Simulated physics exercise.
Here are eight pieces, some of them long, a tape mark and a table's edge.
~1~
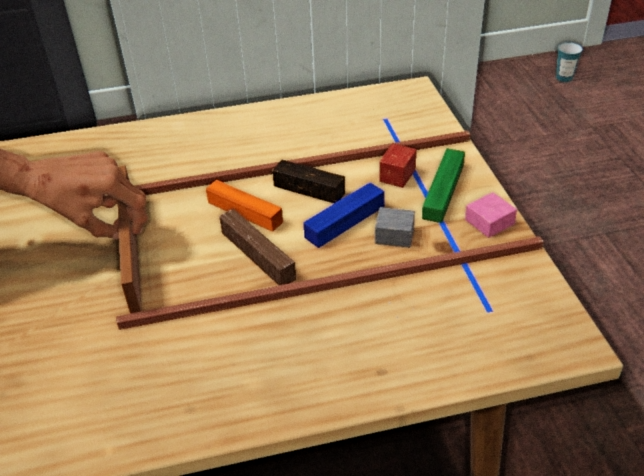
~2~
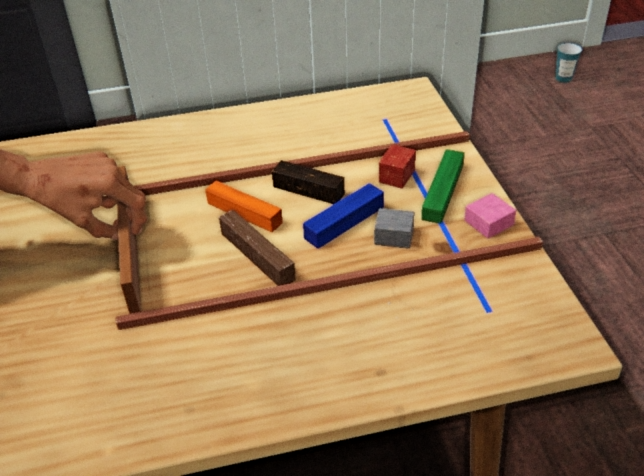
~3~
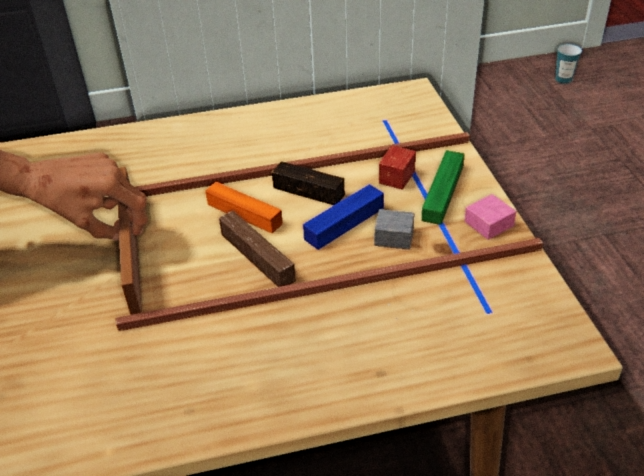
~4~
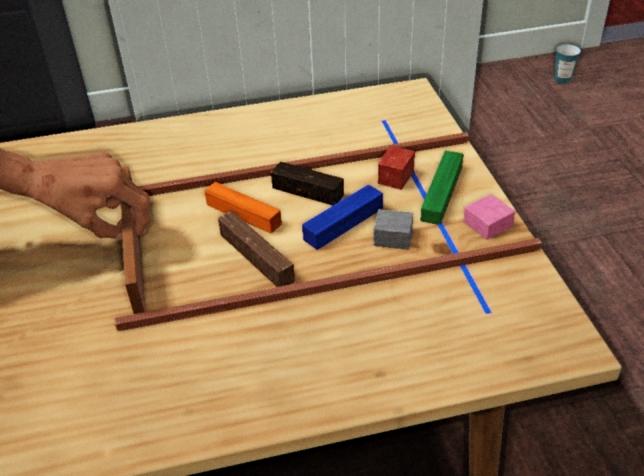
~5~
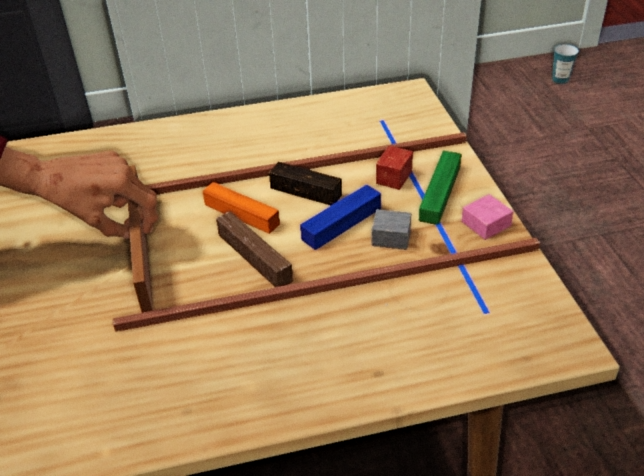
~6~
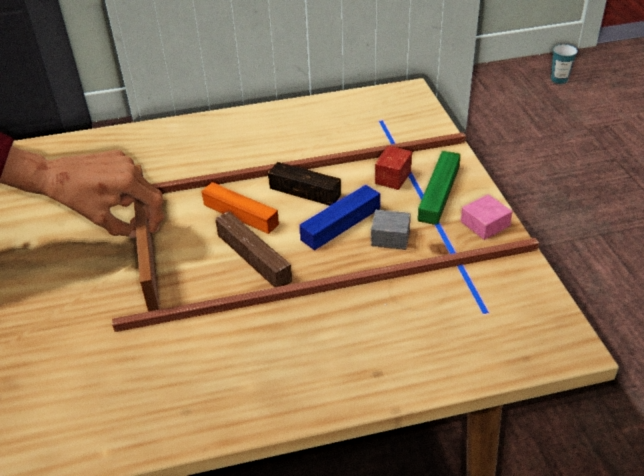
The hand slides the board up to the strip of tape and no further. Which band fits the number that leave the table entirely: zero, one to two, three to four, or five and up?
You'd see one or two pieces leave the end and fall.
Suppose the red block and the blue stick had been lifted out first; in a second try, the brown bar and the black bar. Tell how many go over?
0, then 0.
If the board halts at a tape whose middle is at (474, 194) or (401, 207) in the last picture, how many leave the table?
The first try gives 6, the second gives 0.
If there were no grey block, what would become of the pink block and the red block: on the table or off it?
The pink block would go down, and the red block would remain on top.
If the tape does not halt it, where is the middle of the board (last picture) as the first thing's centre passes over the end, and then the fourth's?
(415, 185) and (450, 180).
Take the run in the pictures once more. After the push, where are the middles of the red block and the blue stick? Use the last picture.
In the last picture the red block sits around (460, 147) and the blue stick around (478, 192).
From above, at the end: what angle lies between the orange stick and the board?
It sits some 15° out of line.
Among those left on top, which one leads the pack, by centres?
The red block is it.
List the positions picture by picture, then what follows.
Pink block (491, 215); green stick (444, 184); red block (398, 166); board (128, 236); tape (430, 201), in the first picture.
Green stick (444, 185); orange stick (244, 206), in the second picture.
Red block (397, 168); black bar (308, 183), in the third picture.
Pink block (489, 216); board (131, 237), in the fourth picture.
Green stick (441, 186); grey block (392, 229), in the fifth picture.
Pink block (486, 216); green stick (440, 186); red block (393, 168); board (144, 235); tape (425, 202), in the sixth picture.
Soon after, none off yet; pink block at rest near (486, 216); green stick at rest near (440, 186); red block at rest near (393, 168).
After that, none off yet; pink block moving near (494, 217); green stick displaced a little near (470, 185); red block displaced about its own width near (434, 157).
In the end, the number that fall off is one or two; gone, green stick and pink block.
